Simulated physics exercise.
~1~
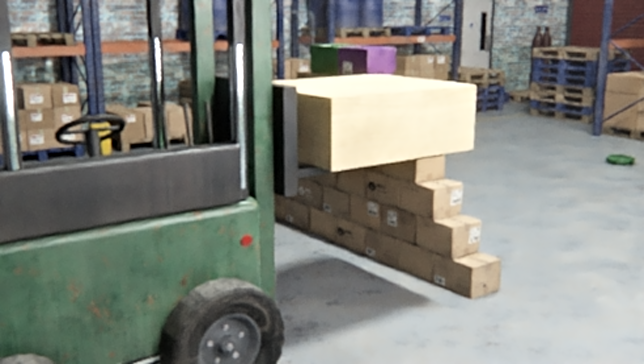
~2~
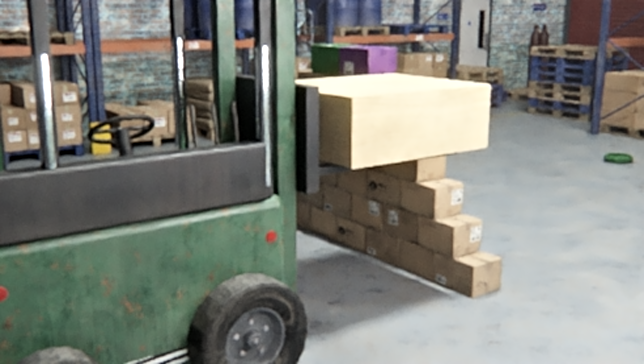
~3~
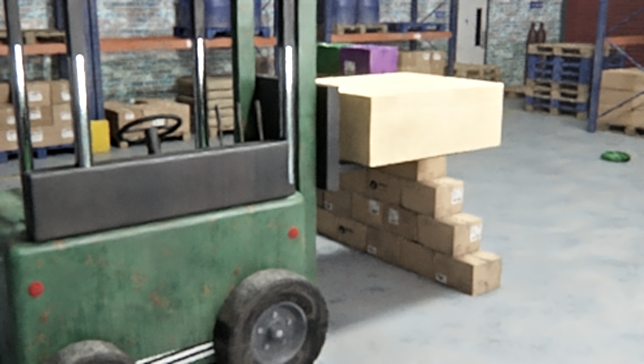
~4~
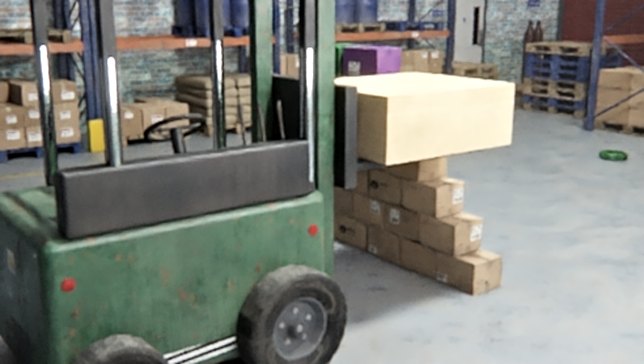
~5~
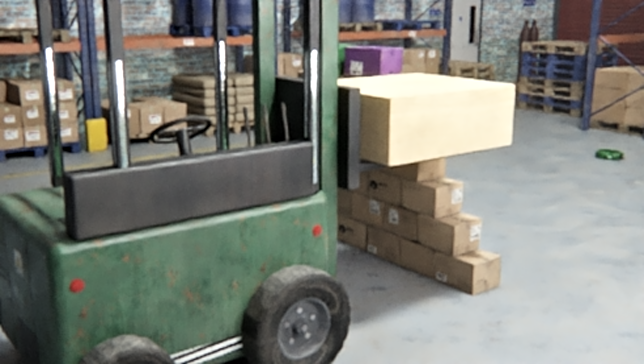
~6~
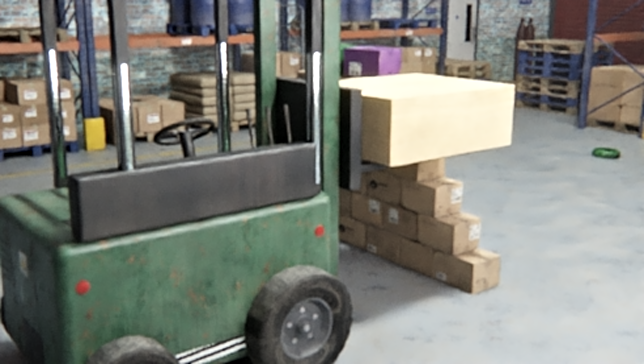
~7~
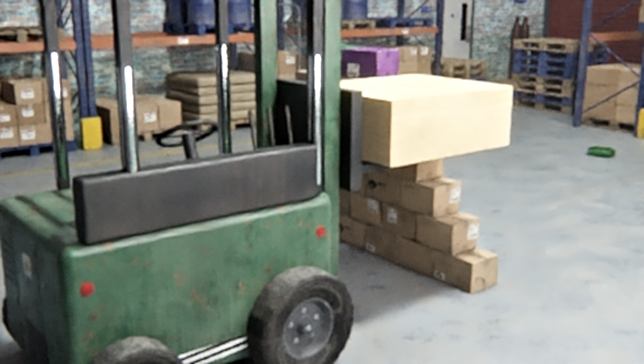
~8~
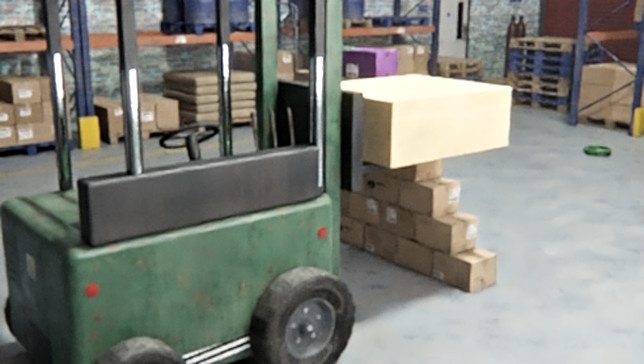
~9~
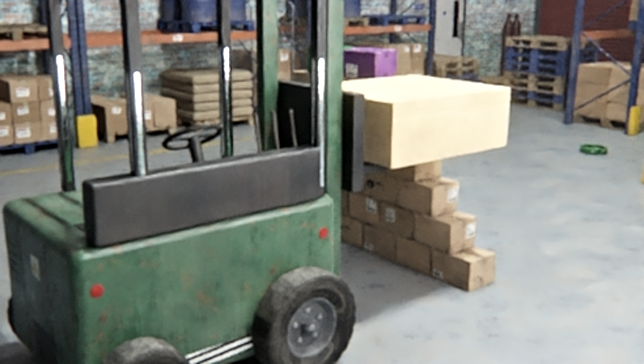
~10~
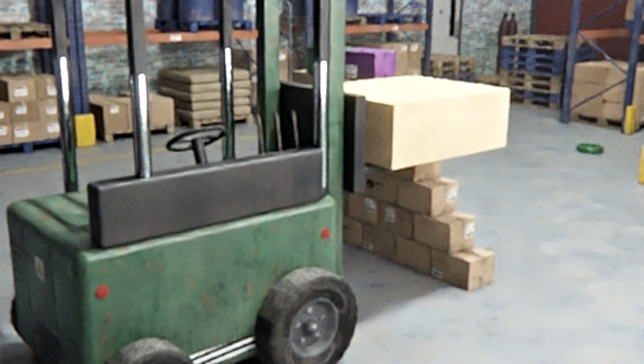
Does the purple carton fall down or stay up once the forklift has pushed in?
The purple carton stays up. It is still in view at its height behind the pale box after the forklift stops.
